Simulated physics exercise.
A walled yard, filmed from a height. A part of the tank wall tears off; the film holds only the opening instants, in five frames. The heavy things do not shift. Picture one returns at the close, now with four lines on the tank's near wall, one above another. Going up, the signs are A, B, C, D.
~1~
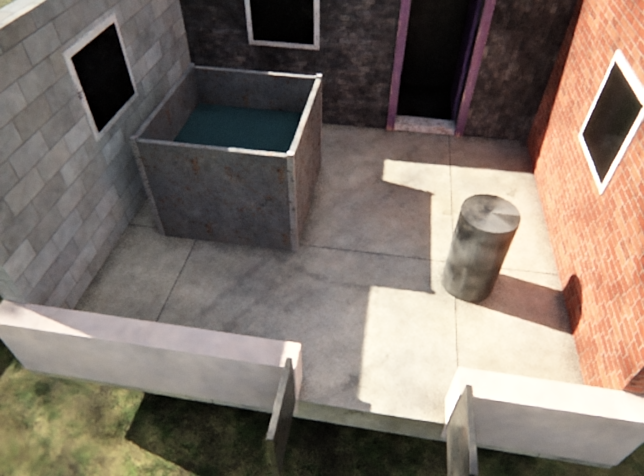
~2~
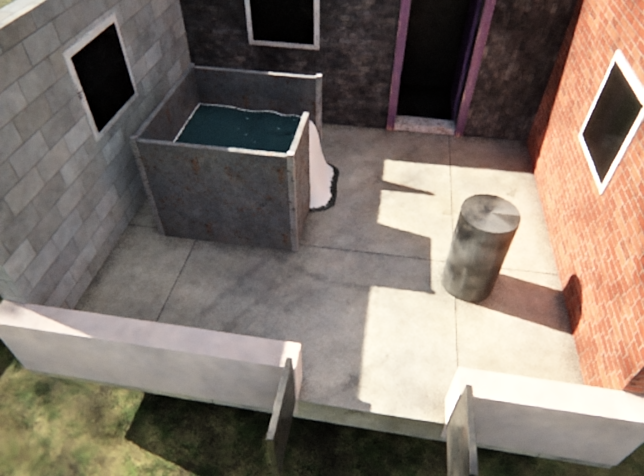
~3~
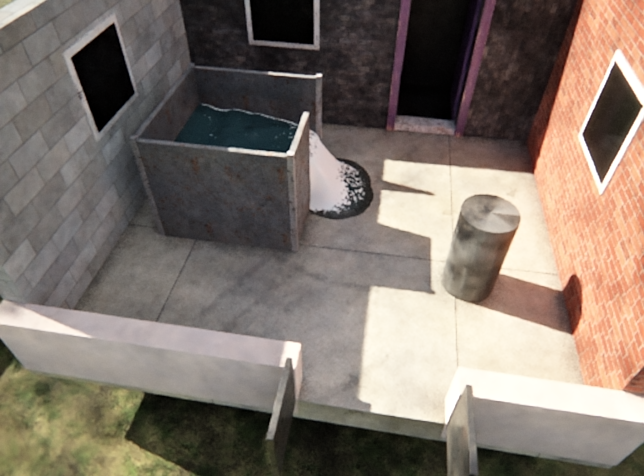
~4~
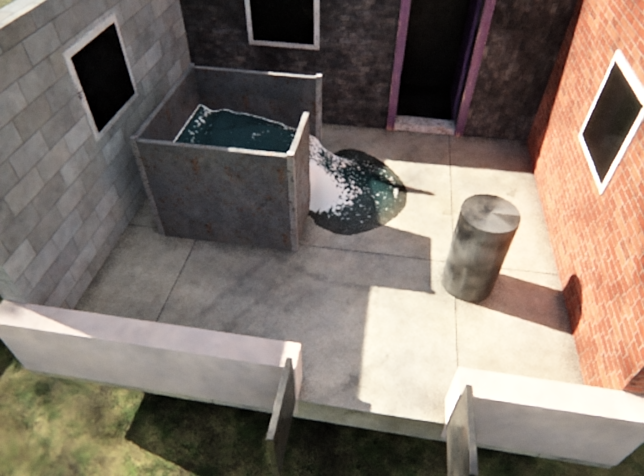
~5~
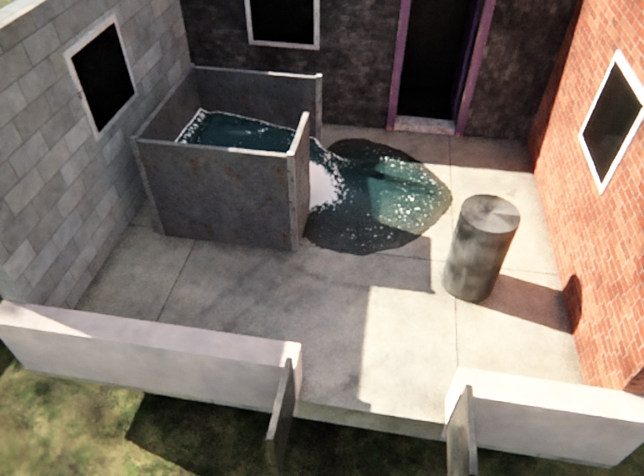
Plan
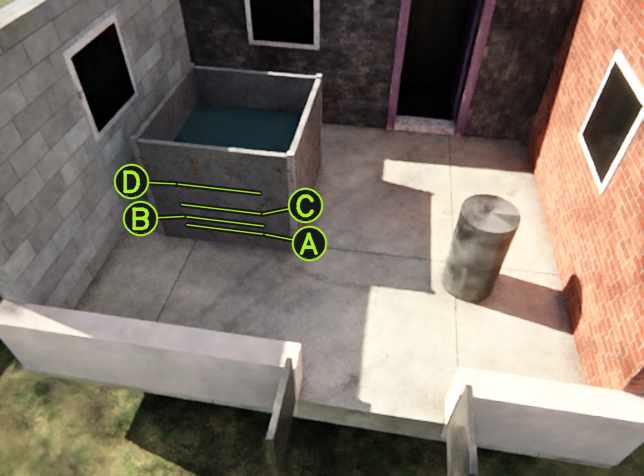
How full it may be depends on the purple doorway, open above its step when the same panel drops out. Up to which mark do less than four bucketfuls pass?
Choose C.
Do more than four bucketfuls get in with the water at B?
No.
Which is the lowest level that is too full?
The answer is D.
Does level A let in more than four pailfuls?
No.
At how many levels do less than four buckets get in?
Three of them.
On the marked copy, A at (225, 229); B at (223, 221); C at (221, 209); D at (217, 188); from the bottom up A, B, C, D.
For level A, nothing gets over.
For level B, nothing gets over.
For level C, a bucket or two gets in.
For level D, about 11 bucketfuls get in.
